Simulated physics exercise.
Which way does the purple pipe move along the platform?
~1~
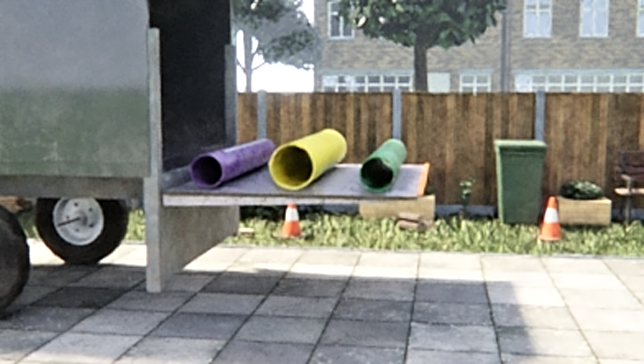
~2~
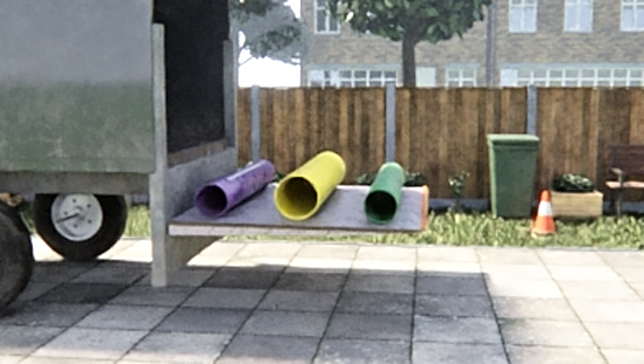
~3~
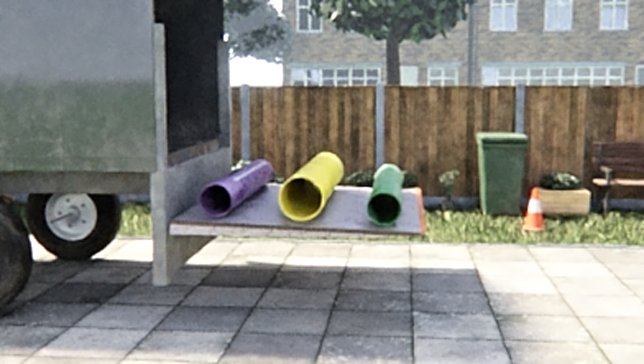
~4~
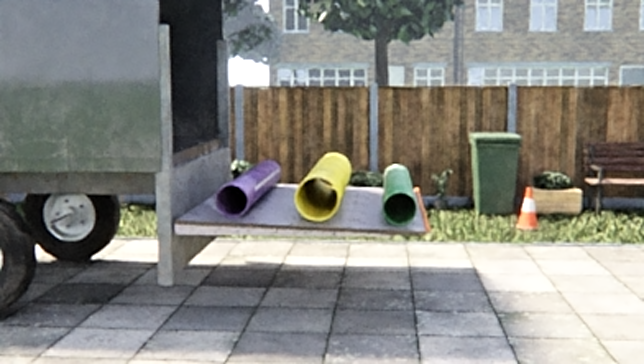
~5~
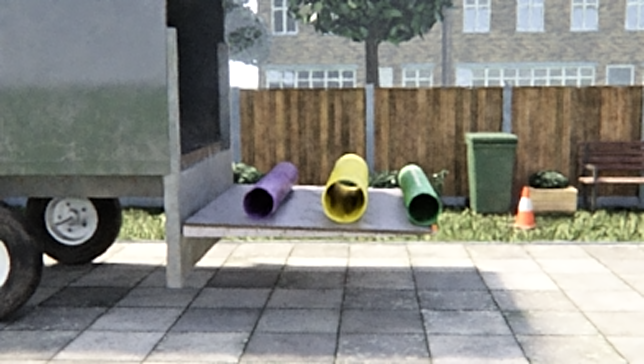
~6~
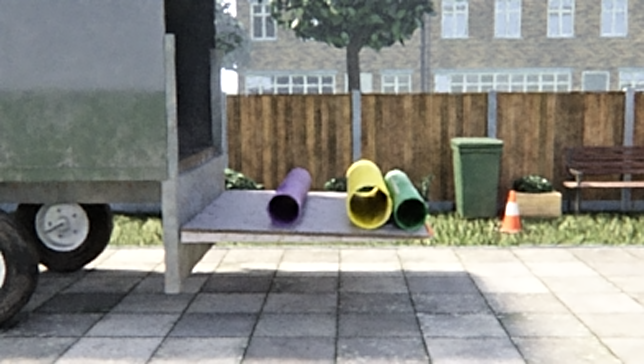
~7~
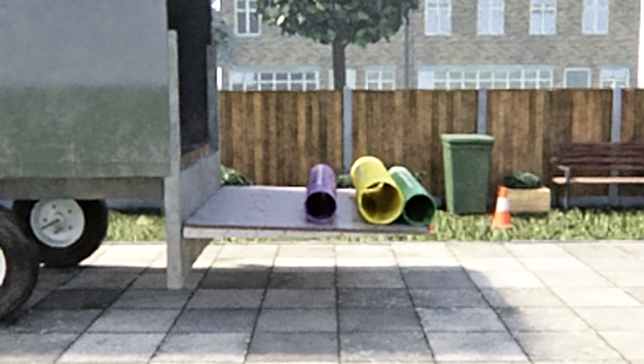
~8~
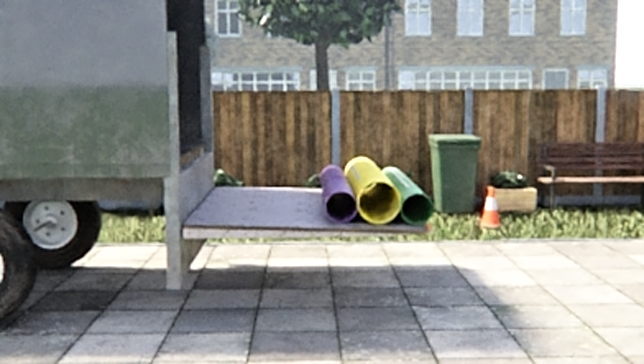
The purple pipe rolls to the right, ending up beside the yellow one.
On a lowered truck platform, three coloured pipes roll right and gather near the outer edge.
